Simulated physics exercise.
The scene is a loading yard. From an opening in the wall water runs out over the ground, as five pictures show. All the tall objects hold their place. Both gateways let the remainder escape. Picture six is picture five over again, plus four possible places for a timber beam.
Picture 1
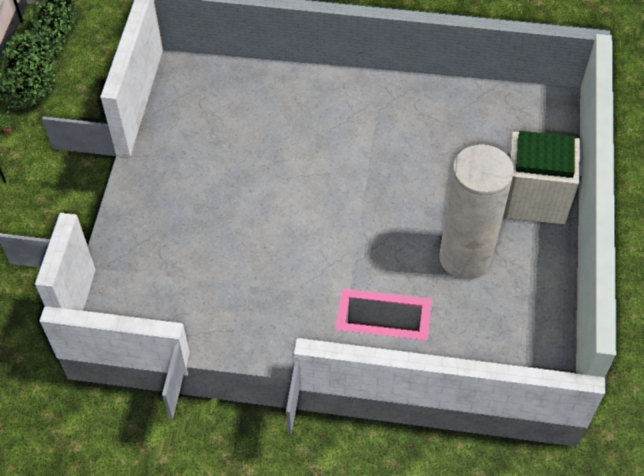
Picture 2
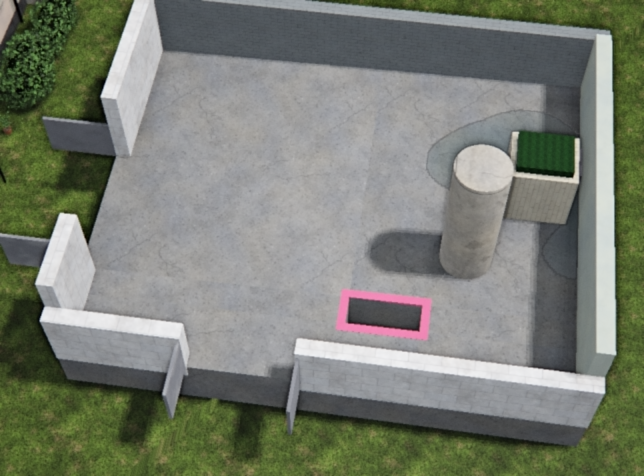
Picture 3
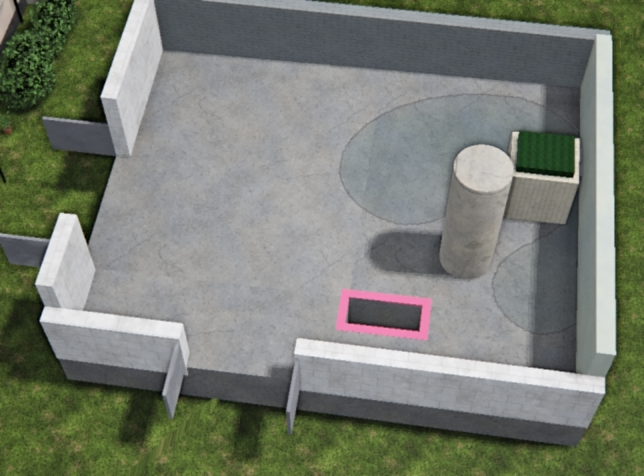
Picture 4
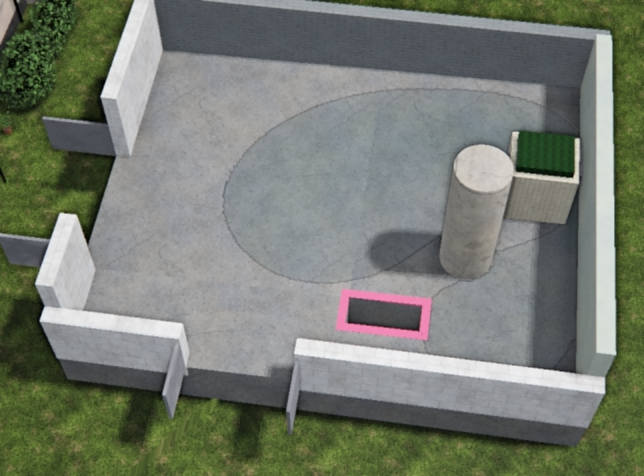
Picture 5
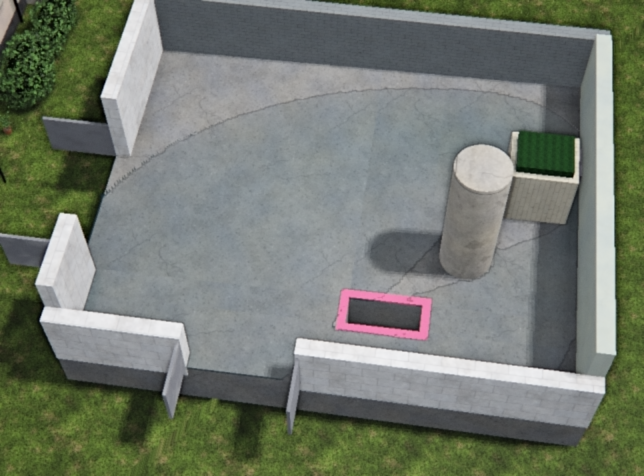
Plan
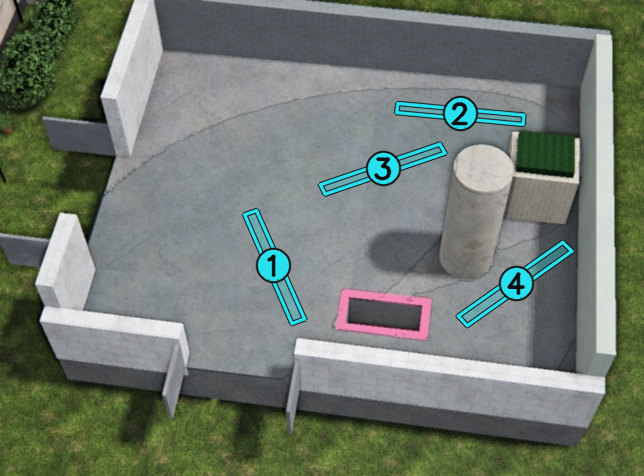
The clip opens on a walled grey yard with a pale column, a green-topped block and a pink-edged drain, its floor looking almost entirely dry. Water emerges around the block, spreads leftward behind the column and along the right wall, then covers most of the floor and reaches the drain.
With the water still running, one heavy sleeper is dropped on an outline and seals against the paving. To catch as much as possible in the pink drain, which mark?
1 beats the others.
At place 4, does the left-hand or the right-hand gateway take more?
More leaves on the left.
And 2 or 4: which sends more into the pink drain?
4 it is.
On the marked copy, 1 from (250, 212) to (298, 321); 2 from (397, 108) to (523, 119); 3 from (322, 189) to (442, 148); 4 from (462, 320) to (567, 246).
With 1, about 19 % of the stream runs into the pink drain, about 81 % out by the gates.
With 2, about 6 % of the stream runs into the pink drain, about 94 % out by the gates.
With 3, about 8 % of the stream runs into the pink drain, about 92 % out by the gates.
With 4, about 9 % of the stream runs into the pink drain, about 91 % out by the gates.
